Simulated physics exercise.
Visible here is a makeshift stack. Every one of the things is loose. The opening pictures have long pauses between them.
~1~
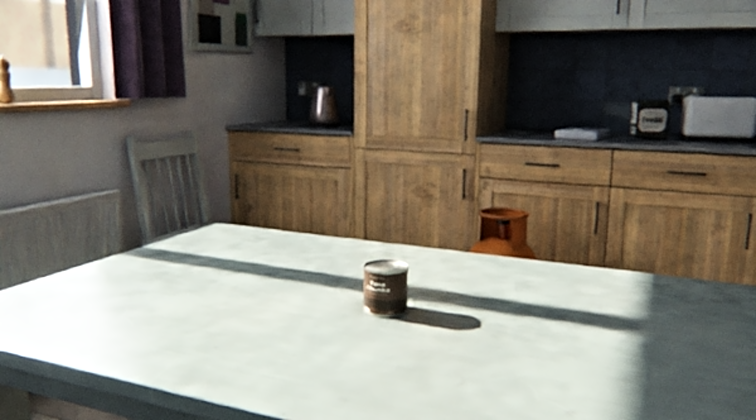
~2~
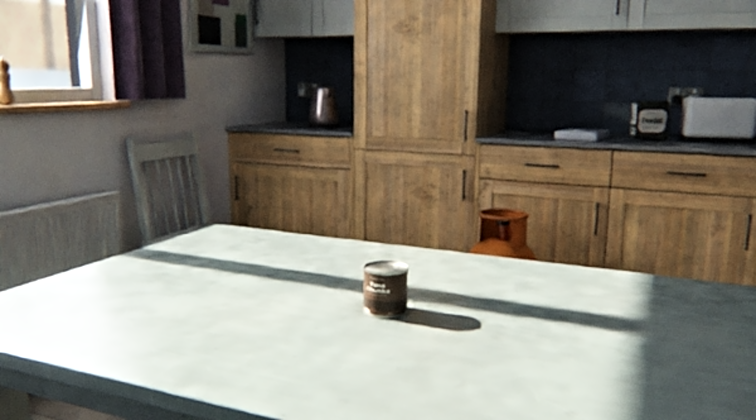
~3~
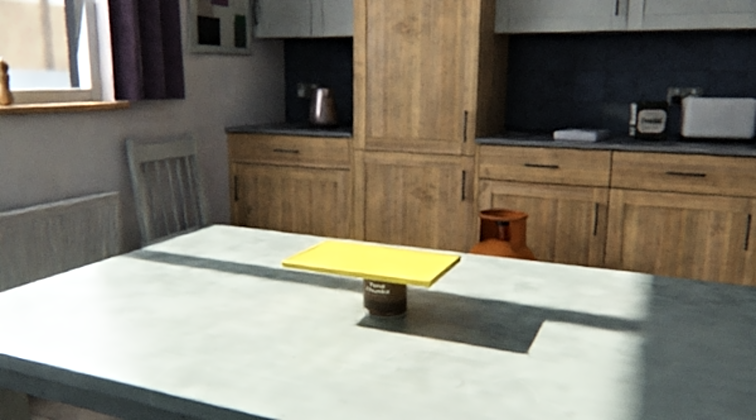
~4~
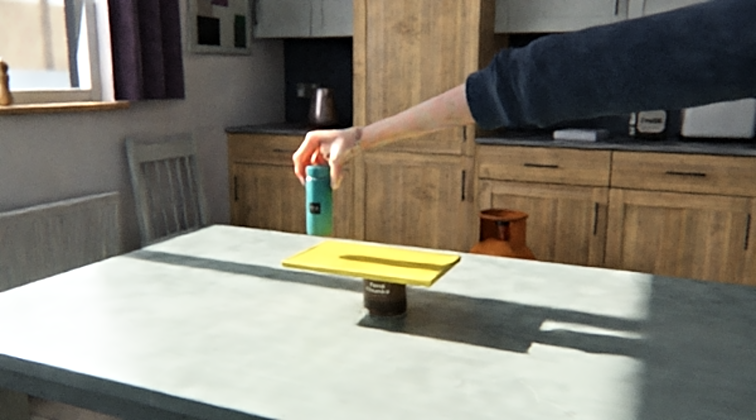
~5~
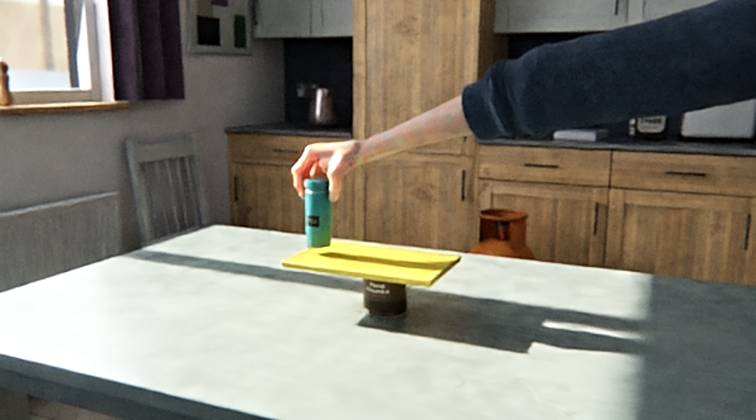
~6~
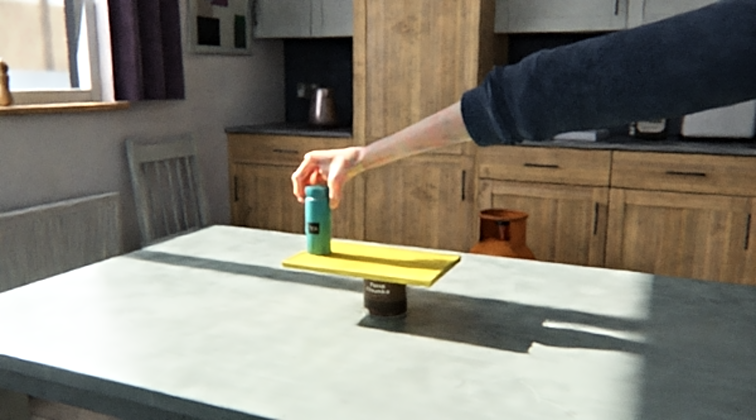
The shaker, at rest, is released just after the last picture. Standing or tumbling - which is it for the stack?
Something drops or tips.
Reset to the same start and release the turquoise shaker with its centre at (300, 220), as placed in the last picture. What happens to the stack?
What happens next is that it goes down.
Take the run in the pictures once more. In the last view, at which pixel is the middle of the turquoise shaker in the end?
I'd point to roughly (276, 284).
Then, 0.40 s on from there, turquoise shaker now fallen; yellow lid turned 29° from how it was put.
Then, 0.50 s on from there, yellow lid turned 44° from how it was put.
Then, 0.60 s on from there, yellow lid turned 40° from how it was put.
In the end, fallen, turquoise shaker; toppled in the stack, yellow lid; brown tin unmoved. At the end, from the last picture's camera, turquoise shaker near (275, 284). The stack loses its balance.
